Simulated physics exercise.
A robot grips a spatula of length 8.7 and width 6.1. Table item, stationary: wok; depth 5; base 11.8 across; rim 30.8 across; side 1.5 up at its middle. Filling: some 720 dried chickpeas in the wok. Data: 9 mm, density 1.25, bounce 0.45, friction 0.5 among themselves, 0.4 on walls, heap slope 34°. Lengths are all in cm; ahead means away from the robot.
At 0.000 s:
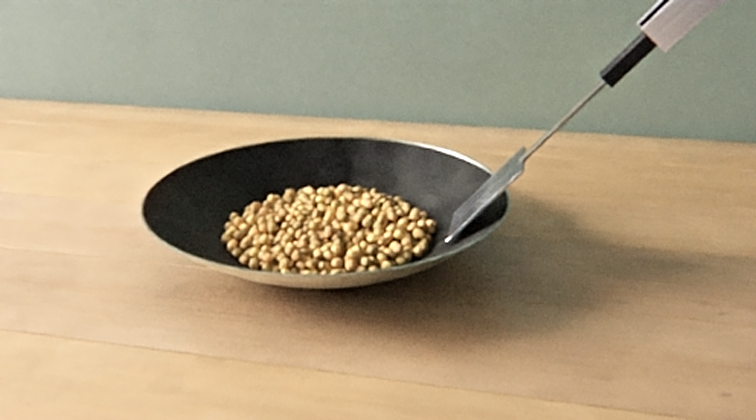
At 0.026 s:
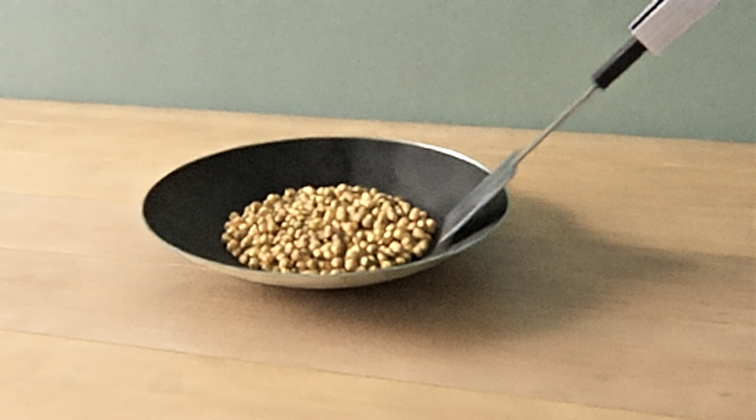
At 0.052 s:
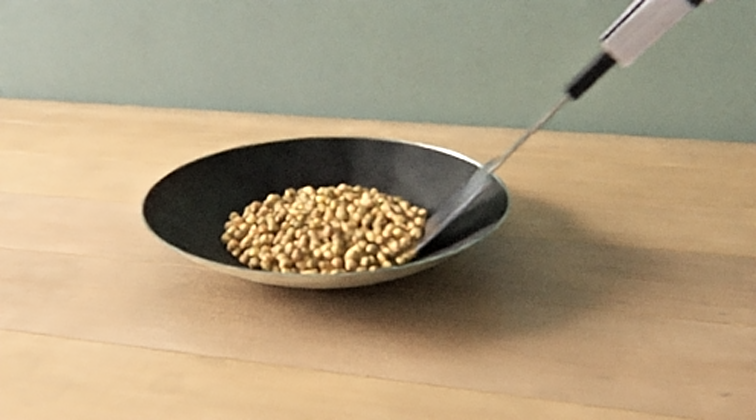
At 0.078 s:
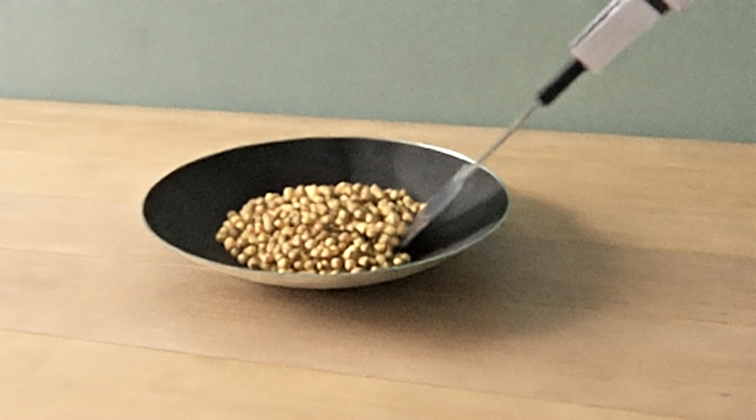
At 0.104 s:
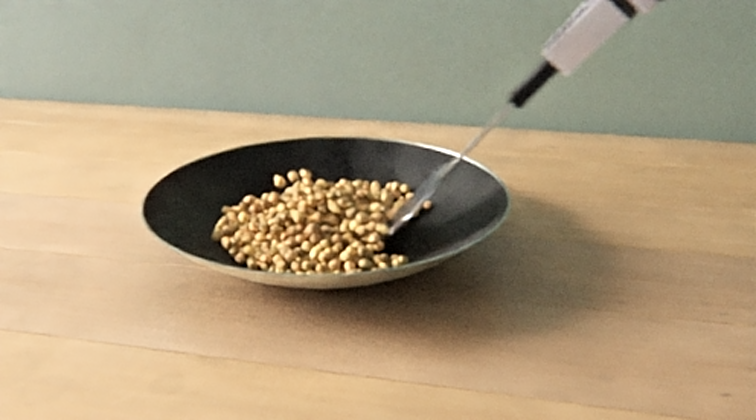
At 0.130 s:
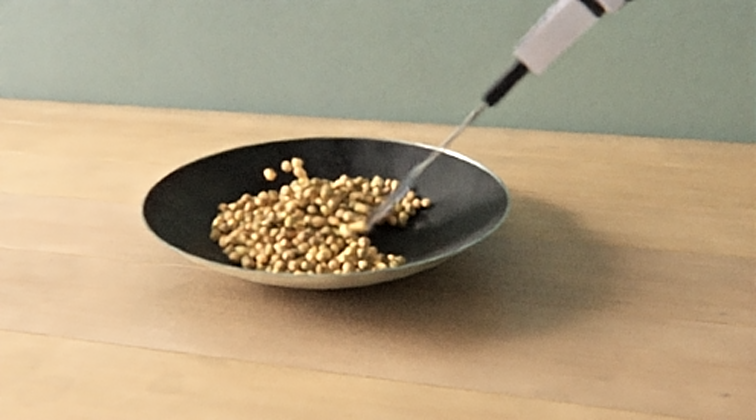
A dark, shallow wok with a pale outer side, holding a heap of golden-tan chickpeas, sits on a light wooden tabletop before a grey-green wall, seen from slightly above. A metal spatula with a black and pale grip slants in from the upper right. Its blade slides leftward from the right rim into the heap, pushing chickpeas up and back, while the camera stays still.
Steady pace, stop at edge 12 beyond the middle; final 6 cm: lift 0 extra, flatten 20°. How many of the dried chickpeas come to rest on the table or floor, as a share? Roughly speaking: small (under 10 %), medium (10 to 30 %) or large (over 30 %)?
Roughly, medium, from 10 to 30 %.
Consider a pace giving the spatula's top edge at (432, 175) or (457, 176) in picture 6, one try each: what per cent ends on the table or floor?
Roughly 10 per cent, then roughly 5 per cent.
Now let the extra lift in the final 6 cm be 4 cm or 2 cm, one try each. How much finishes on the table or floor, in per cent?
15 and 20 per cent.
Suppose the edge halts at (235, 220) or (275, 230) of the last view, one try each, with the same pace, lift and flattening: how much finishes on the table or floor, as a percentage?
Around 0 per cent for the first try and 0 per cent for the second.
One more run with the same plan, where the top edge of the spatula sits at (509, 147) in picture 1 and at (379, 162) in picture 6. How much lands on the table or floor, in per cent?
Roughly 25 percent ends up there.
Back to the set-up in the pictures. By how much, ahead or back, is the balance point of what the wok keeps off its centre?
I'd say it's roughly 3.5 cm toward the front.
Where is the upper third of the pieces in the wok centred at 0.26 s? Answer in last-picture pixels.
It is centred close to (229, 197).
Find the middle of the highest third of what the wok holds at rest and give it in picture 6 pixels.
At about (245, 212).
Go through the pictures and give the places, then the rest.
The first picture shows spatula top edge at (524, 158), sloping 50°; upper third of the load around (331, 221), from x 225 to 430, top at y 190; 720 in the wok.
The second picture shows spatula top edge at (517, 161), sloping 50°; upper third of the load around (331, 221), from x 225 to 430, top at y 190.
The third picture shows spatula top edge at (492, 170), sloping 50°; upper third of the load around (333, 221), from x 225 to 425, top at y 190.
The fourth picture shows spatula top edge at (466, 175), sloping 50°; upper third of the load around (330, 216), from x 220 to 425, top at y 190.
The fifth picture shows spatula top edge at (441, 176), sloping 50°; upper third of the load around (321, 211), from x 215 to 425, top at y 175.
The sixth picture shows spatula top edge at (417, 174), sloping 50°; upper third of the load around (311, 210), from x 215 to 425, top at y 165; 720 in the wok.
After 0.19 s, sloping 50°, highest piece 7 above the table; 720 in the wok.
After 0.26 s, sloping 44°, highest piece 6 above the table; 720 in the wok.
After 0.49 s, sloping 30°, highest piece 6 above the table; 604 in the wok, 113 on the table or floor, 3 on the blade or in flight.
After 1.54 s, sloping 30°, highest piece 6 above the table; 603 in the wok, 117 on the table or floor.
At rest, 603 in the wok, 117 on the table or floor. That is 16 % on the table or floor.
